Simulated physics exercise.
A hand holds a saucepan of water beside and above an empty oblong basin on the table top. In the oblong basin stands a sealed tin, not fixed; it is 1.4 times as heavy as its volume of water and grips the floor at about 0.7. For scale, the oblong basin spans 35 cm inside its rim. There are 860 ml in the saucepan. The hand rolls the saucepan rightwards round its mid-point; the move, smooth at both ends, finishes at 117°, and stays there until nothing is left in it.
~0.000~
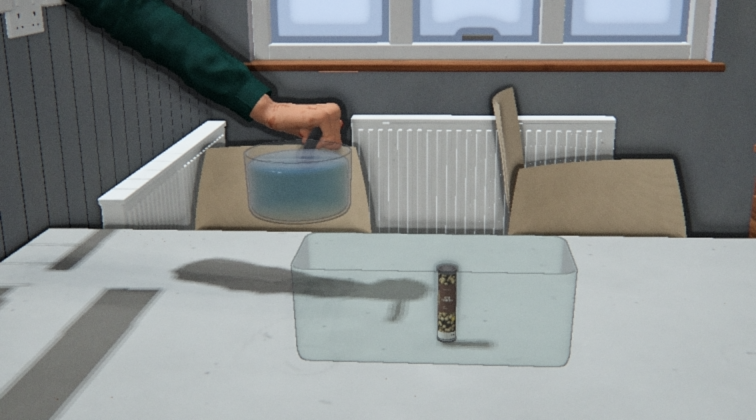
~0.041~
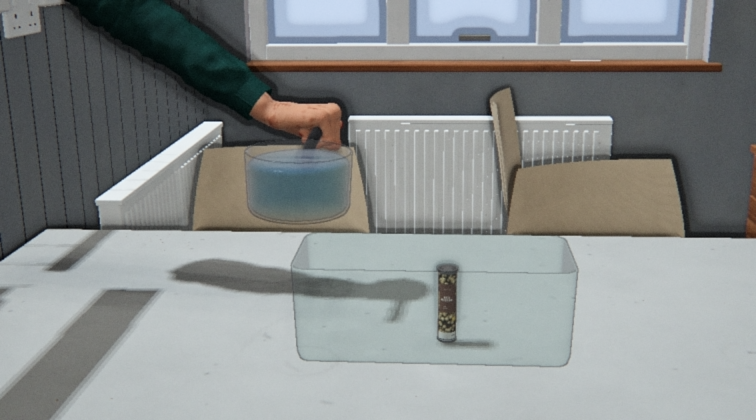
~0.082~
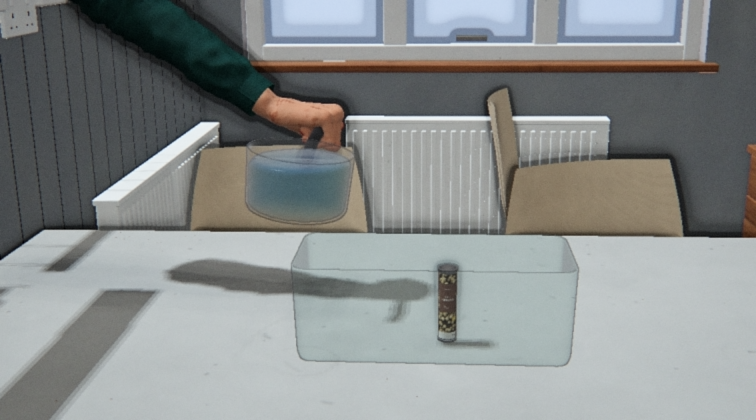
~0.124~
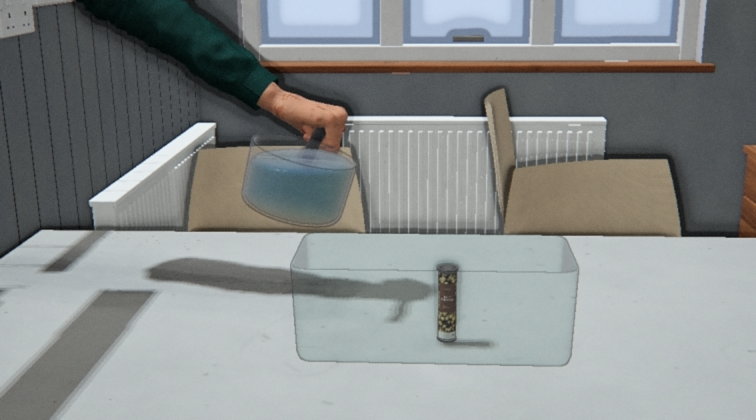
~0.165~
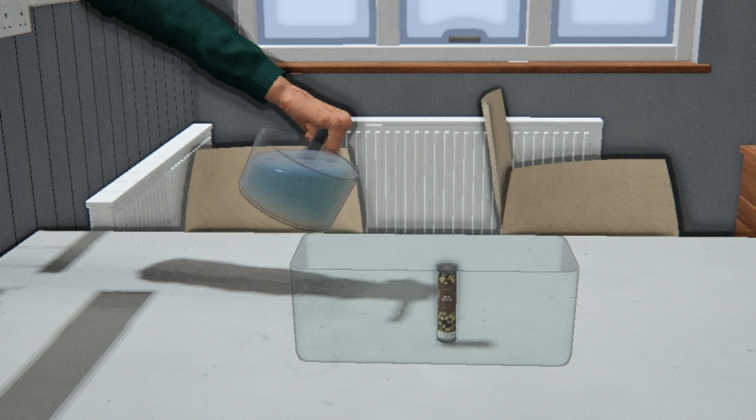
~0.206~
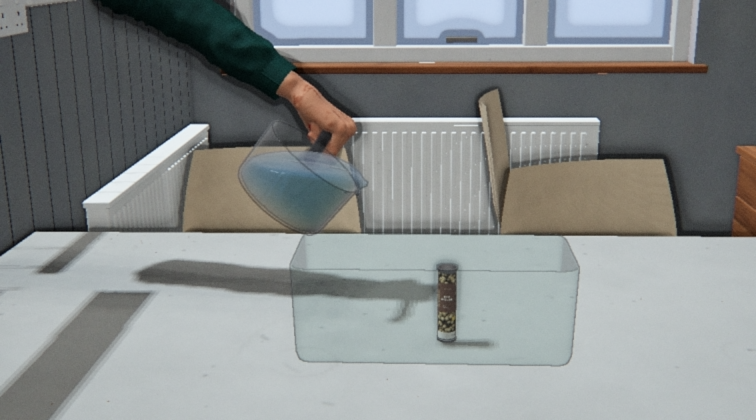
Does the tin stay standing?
It remains upright.
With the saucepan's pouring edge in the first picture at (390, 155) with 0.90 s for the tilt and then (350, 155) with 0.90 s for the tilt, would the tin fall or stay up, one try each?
First it goes over; then it remains upright.
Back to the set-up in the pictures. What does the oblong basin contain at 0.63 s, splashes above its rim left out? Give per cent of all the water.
About 96 per cent.
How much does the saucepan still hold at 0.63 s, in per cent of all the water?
Some 2 per cent.
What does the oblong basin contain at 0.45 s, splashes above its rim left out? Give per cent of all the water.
Near 60 in a hundred.
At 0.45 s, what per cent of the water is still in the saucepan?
Some 18 per cent.
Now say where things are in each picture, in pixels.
In the first frame, it leans 0°; its right rim is at (350, 153); the water meets the walls at (249, 159) and (350, 160); the oblong basin's rim runs from (299, 251) to (571, 256); the tin's top is at (447, 272).
In the second frame, it leans 2°; its right rim is at (351, 154); the water meets the walls at (249, 159) and (350, 160).
In the third frame, it leans 7°; its right rim is at (354, 159); the water meets the walls at (250, 157) and (352, 161).
In the fourth frame, it leans 16°; its right rim is at (356, 167); the water meets the walls at (252, 156) and (355, 164).
In the fifth frame, it leans 27°; its right rim is at (357, 178); the water meets the walls at (248, 163) and (355, 172); 2 per cent is over the edge.
In the sixth frame, it leans 40°; its right rim is at (356, 191); the water meets the walls at (245, 158) and (348, 178); 7 per cent is over the edge.
Then, 0.45 s in, the tilt is 112° and 18 per cent is still to pour; the tin stands where it began.
Then, 0.63 s in, the tilt is 117° and 2 per cent is still to pour; the tin stands where it began.
Then, 0.82 s in, the tilt is 117° and 0 per cent is still to pour; the tin stands where it began.
Then, 1.02 s in, the tilt is 117° and 0 per cent is still to pour; the tin stands where it began.
Finally, the tin stands where it began.
